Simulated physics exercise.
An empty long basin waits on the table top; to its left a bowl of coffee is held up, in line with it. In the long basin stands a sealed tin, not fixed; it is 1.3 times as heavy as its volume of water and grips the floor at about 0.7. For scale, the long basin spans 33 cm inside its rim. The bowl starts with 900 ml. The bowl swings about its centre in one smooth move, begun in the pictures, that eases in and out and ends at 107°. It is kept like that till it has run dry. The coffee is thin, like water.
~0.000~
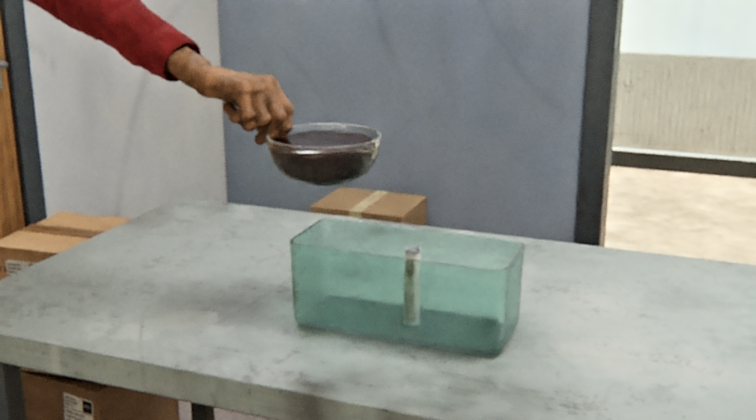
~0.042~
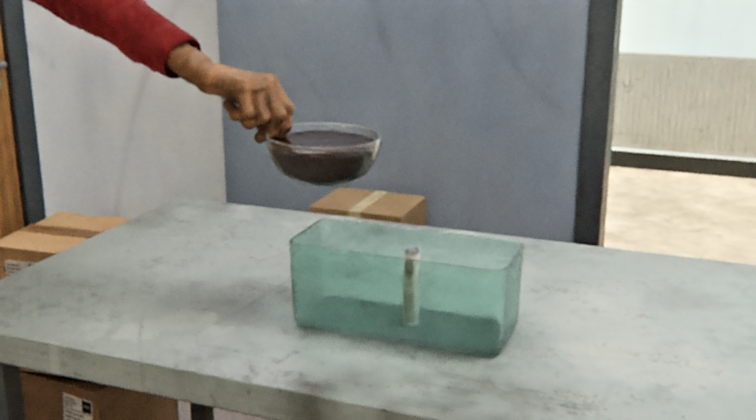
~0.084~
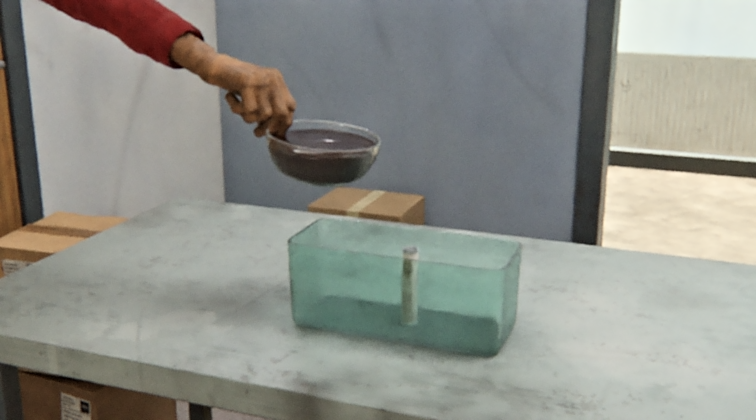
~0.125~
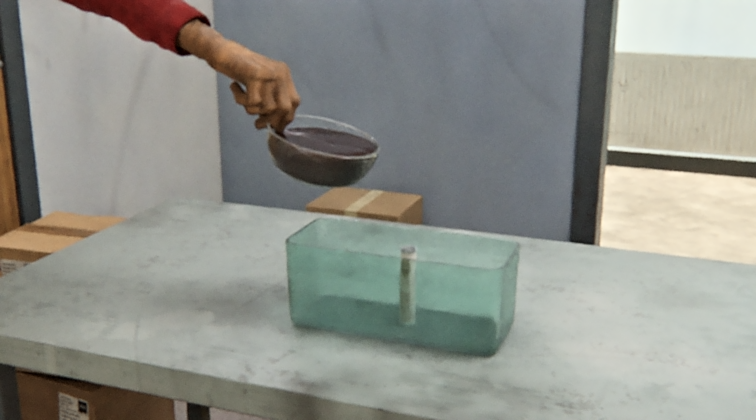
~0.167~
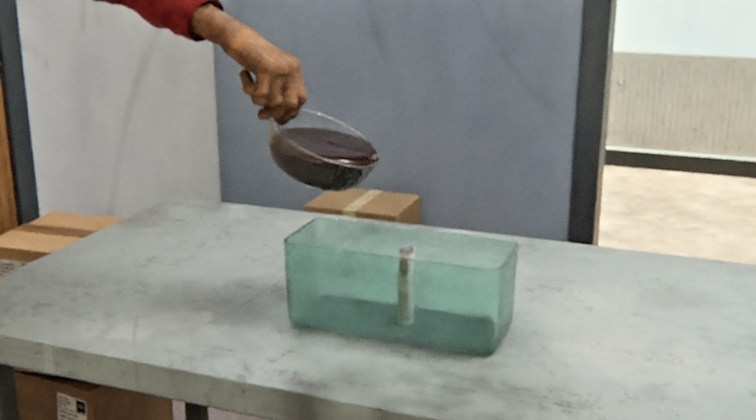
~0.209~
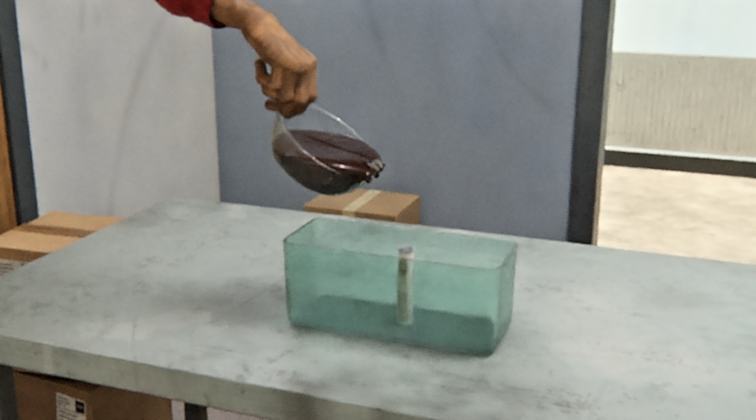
A hand tilting a clear bowl of dark liquid rightward above an empty long basin, the liquid starting to run over its rim.
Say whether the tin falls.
It topples.
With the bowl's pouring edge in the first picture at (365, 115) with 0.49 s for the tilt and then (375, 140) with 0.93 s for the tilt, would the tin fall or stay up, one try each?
First it goes over; then it stays up.
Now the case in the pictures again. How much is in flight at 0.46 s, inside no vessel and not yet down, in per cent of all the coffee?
Some 28 per cent.
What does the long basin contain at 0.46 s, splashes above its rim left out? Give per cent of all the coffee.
Near 66 in a hundred.
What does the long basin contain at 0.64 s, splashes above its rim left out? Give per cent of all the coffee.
Near 92 in a hundred.
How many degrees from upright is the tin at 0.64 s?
About 10°.
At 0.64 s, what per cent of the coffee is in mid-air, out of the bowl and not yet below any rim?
Some 2 per cent.
After 0.46 s the tilt is 102° and 5 per cent is still to pour; the tin stands where it began.
After 0.64 s the tilt is 107° and 0 per cent is still to pour; the tin leans 11°.
After 0.82 s the tilt is 107° and 0 per cent is still to pour; the tin leans 56°.
After 1.03 s the tilt is 107° and 0 per cent is still to pour; the tin lies on its side.
In the end the tin lies on its side.
